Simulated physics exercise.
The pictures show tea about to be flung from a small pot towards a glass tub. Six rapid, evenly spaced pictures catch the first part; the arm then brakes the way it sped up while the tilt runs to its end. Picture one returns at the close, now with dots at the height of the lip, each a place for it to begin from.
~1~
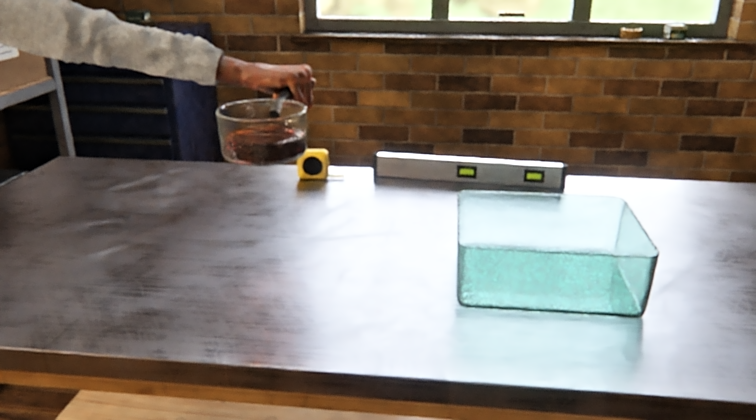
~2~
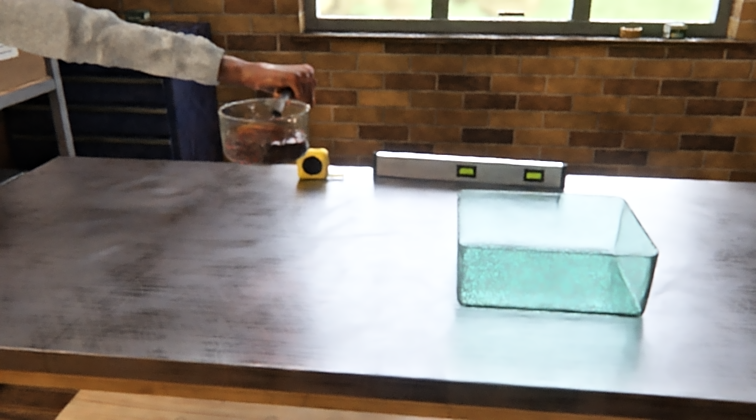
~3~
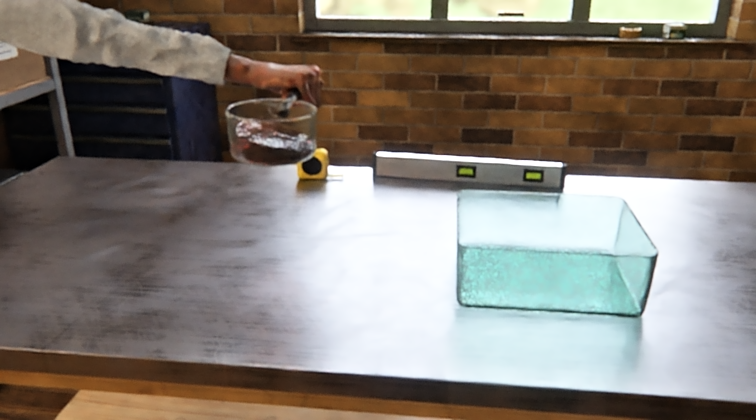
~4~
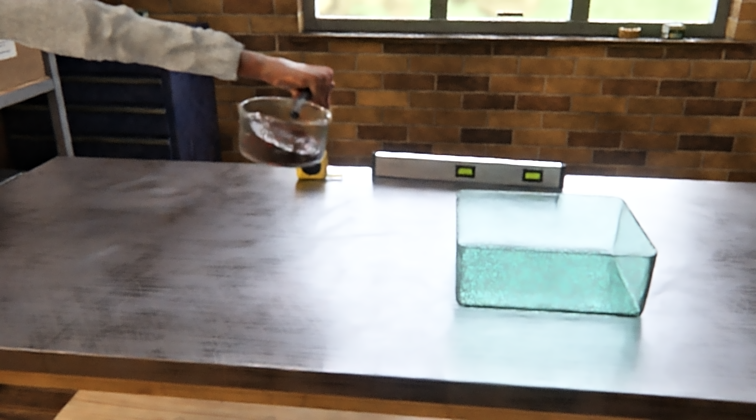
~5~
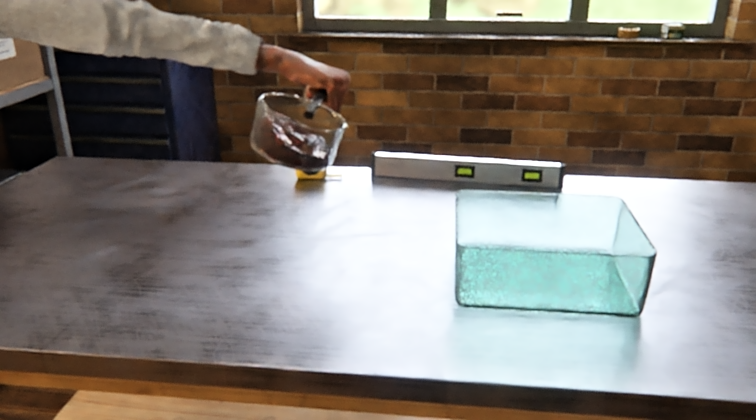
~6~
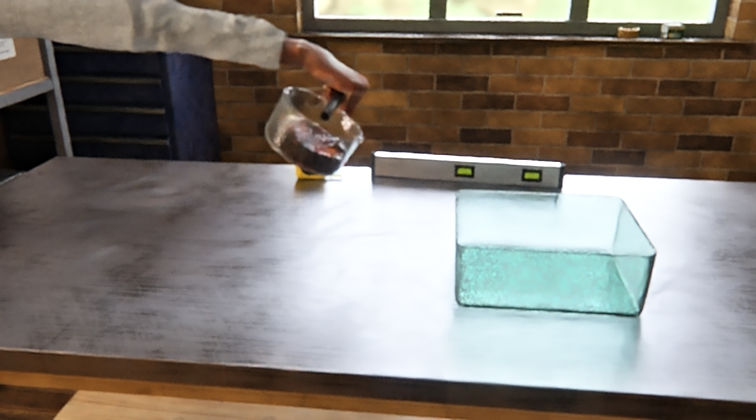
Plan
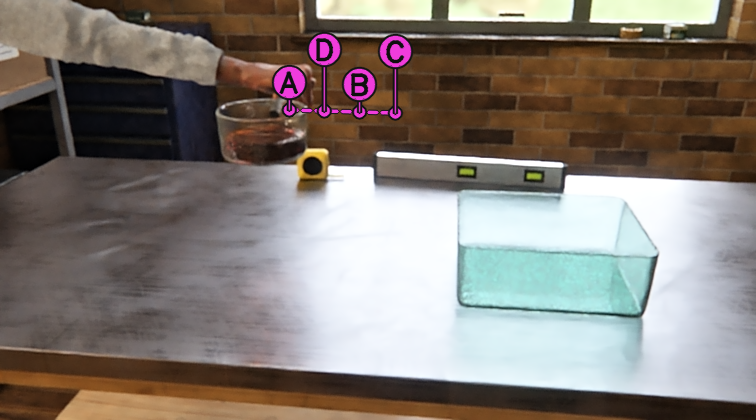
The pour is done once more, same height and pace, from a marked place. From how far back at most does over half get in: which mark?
I would pick place D.
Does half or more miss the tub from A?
Yes, it does.
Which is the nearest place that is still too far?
That would be A.
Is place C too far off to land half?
No, not at all.
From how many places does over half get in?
Three of the four.
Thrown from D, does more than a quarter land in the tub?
Yes, clearly.
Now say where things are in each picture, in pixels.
Upright, lip at (304, 110); tub from (456, 304) to (645, 315); nothing has left yet, in the first picture.
Upright, lip at (306, 110); nothing has left yet, in the second picture.
Upright, lip at (314, 111); nothing has left yet, in the third picture.
Tipped about 8°, lip at (327, 117); nothing has left yet, in the fourth picture.
Tipped about 19°, lip at (344, 126); nothing has left yet, in the fifth picture.
Tipped about 33°, lip at (361, 138); nothing has left yet, in the sixth picture.
On the marked copy, A at (289, 110); B at (359, 112); C at (395, 113); D at (324, 111).
Choosing A, about 26 % lands in the tub, 71 % falls short and 3 % goes beside or beyond.
Choosing B, about 80 % lands in the tub, 7 % falls short and 13 % goes beside or beyond.
Choosing C, about 86 % lands in the tub, 5 % falls short and 9 % goes beside or beyond.
Choosing D, about 68 % lands in the tub, 22 % falls short and 9 % goes beside or beyond.
